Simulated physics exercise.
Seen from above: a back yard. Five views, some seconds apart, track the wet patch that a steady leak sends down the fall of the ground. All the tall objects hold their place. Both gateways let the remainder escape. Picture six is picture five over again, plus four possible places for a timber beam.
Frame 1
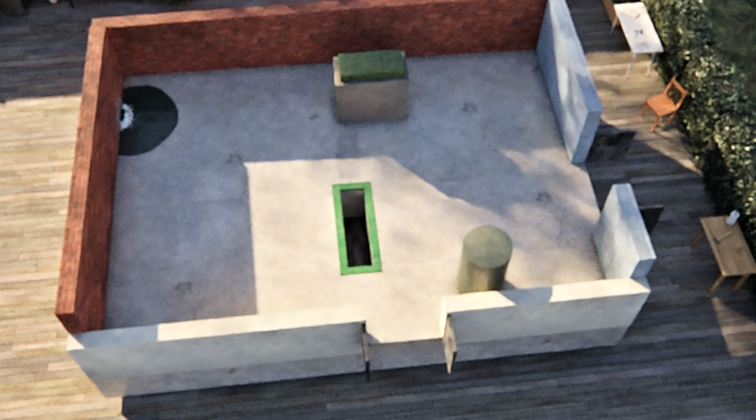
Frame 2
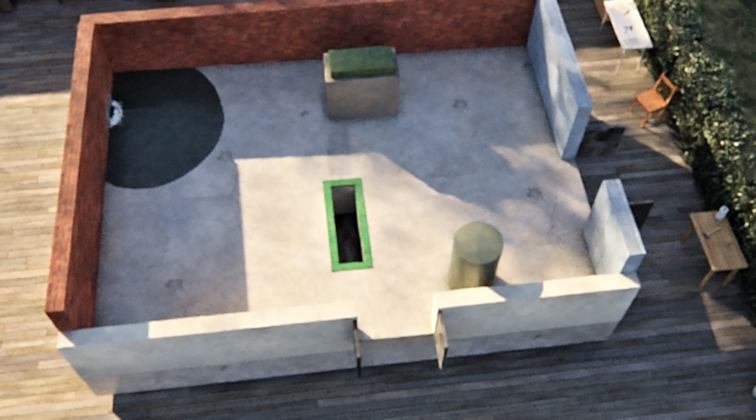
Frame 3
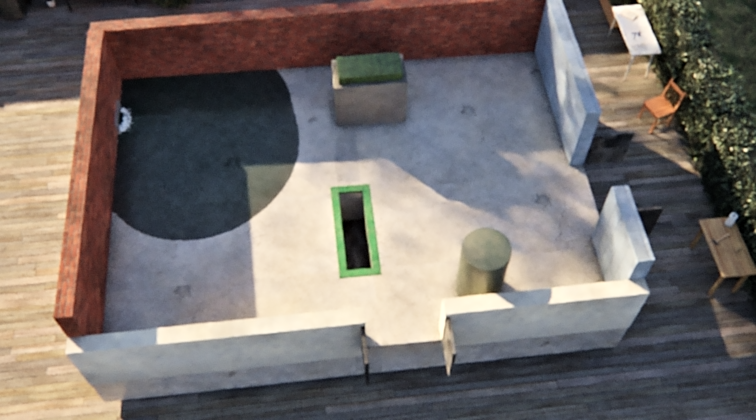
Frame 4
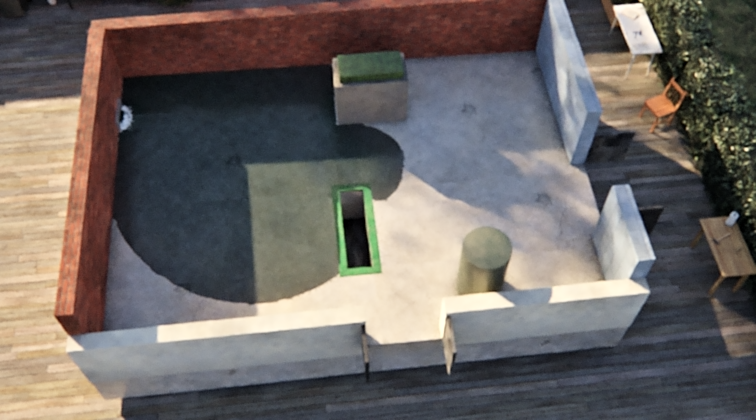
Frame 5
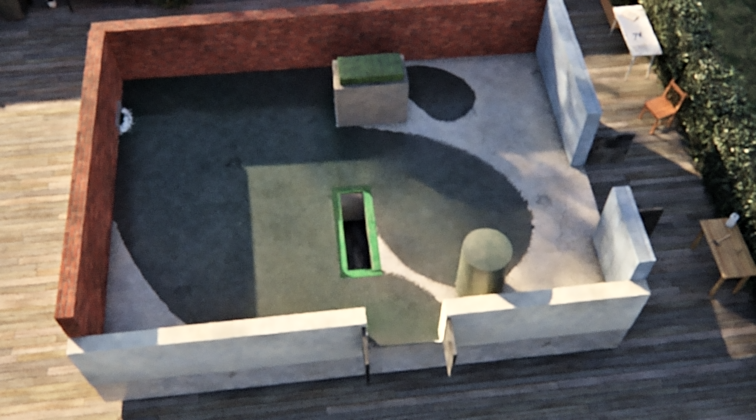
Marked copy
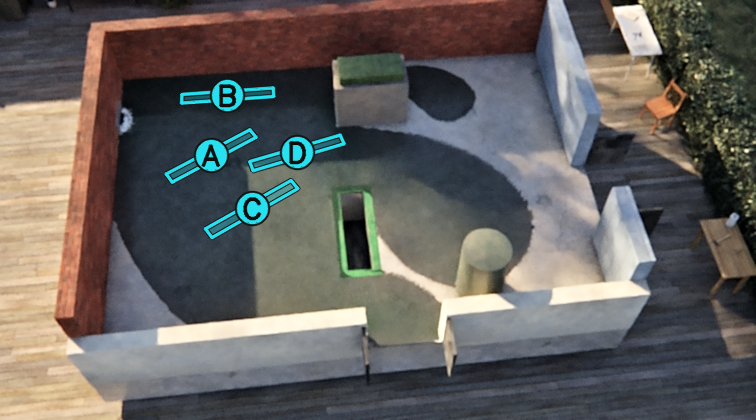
A dark wet patch spreads from the left wall across the yard, reaching the green drain.
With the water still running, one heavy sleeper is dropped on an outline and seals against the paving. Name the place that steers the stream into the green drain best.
B beats the others.
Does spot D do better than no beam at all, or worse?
Worse.
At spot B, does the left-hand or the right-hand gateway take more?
More leaves on the right.
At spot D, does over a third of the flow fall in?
No.
On the marked copy, A from (169, 178) to (252, 133); B from (181, 98) to (273, 92); C from (208, 233) to (294, 184); D from (251, 166) to (342, 139).
With A, about 20 % of the stream goes into the green drain, about 80 % out by the gates.
With B, about 35 % of the stream goes into the green drain, about 65 % out by the gates.
With C, about 16 % of the stream goes into the green drain, about 83 % out by the gates.
With D, about 17 % of the stream goes into the green drain, about 82 % out by the gates.
